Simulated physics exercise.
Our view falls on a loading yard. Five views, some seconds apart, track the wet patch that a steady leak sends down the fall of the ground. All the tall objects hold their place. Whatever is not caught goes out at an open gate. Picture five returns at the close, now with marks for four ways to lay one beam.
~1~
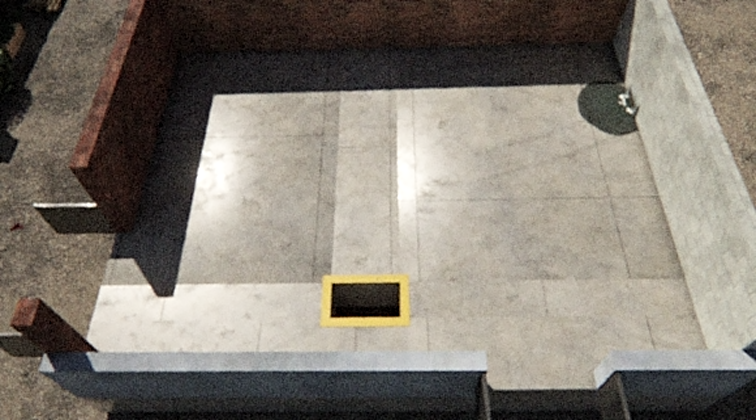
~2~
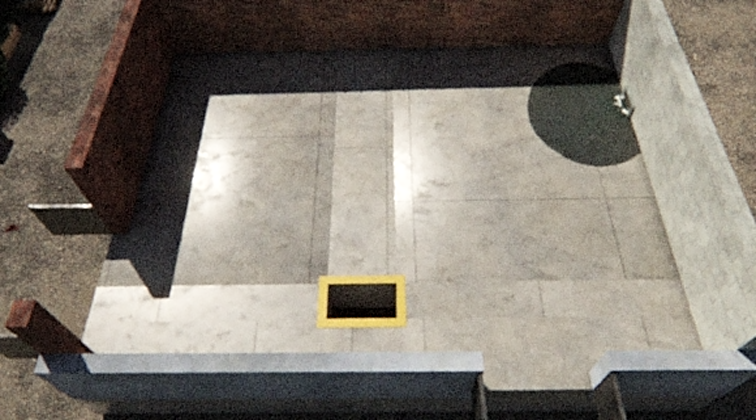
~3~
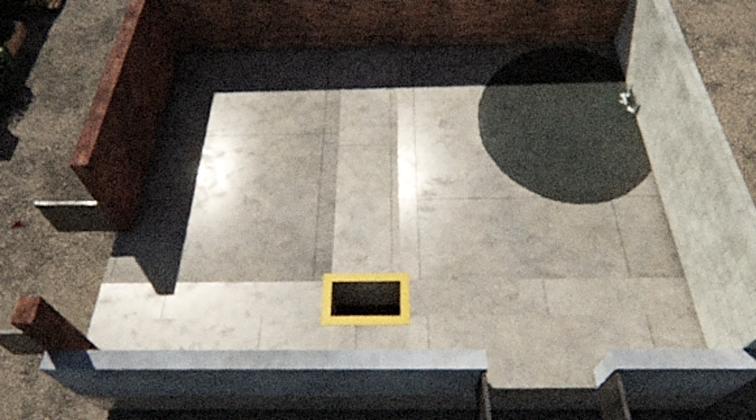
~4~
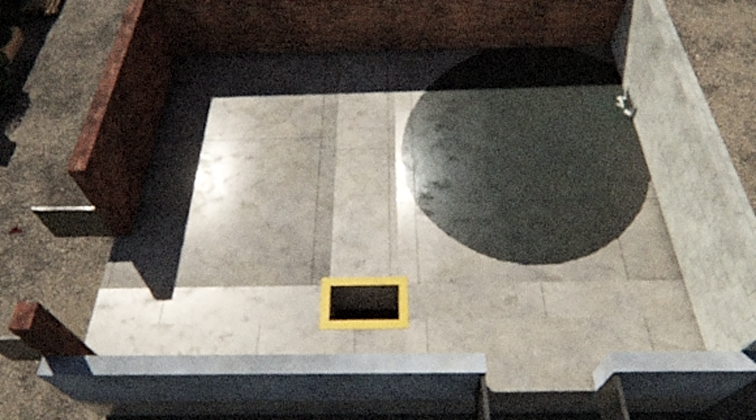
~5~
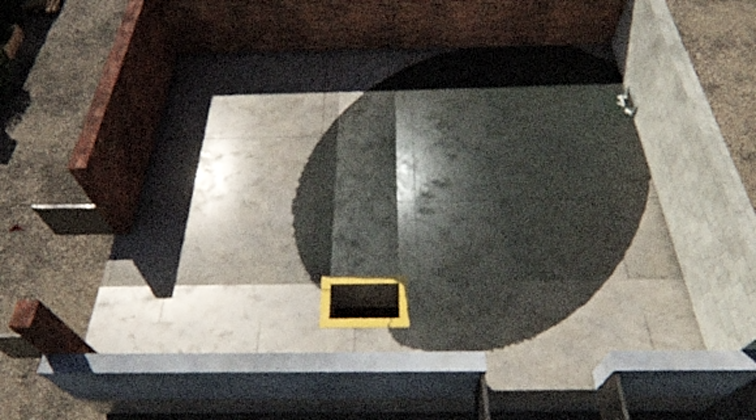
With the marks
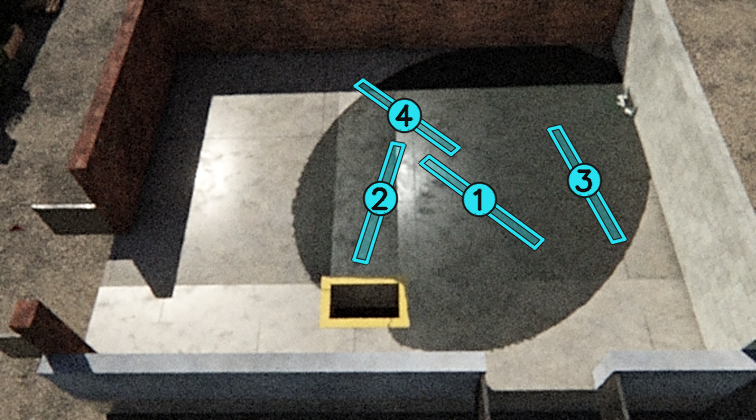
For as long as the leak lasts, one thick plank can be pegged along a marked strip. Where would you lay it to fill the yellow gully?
The answer is place 2.
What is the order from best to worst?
2, 4, 3, 1.
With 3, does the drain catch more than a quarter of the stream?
No.
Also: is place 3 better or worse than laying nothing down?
Worse.
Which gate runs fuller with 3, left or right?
The left gate.
On the marked copy, 1 from (425, 159) to (538, 243); 2 from (360, 261) to (397, 144); 3 from (554, 128) to (618, 240); 4 from (359, 83) to (455, 151).
With 1, about 2 % of the stream goes into the yellow gully, about 97 % out by the gates.
With 2, about 51 % of the stream goes into the yellow gully, about 49 % out by the gates.
With 3, about 15 % of the stream goes into the yellow gully, about 84 % out by the gates.
With 4, about 32 % of the stream goes into the yellow gully, about 67 % out by the gates.
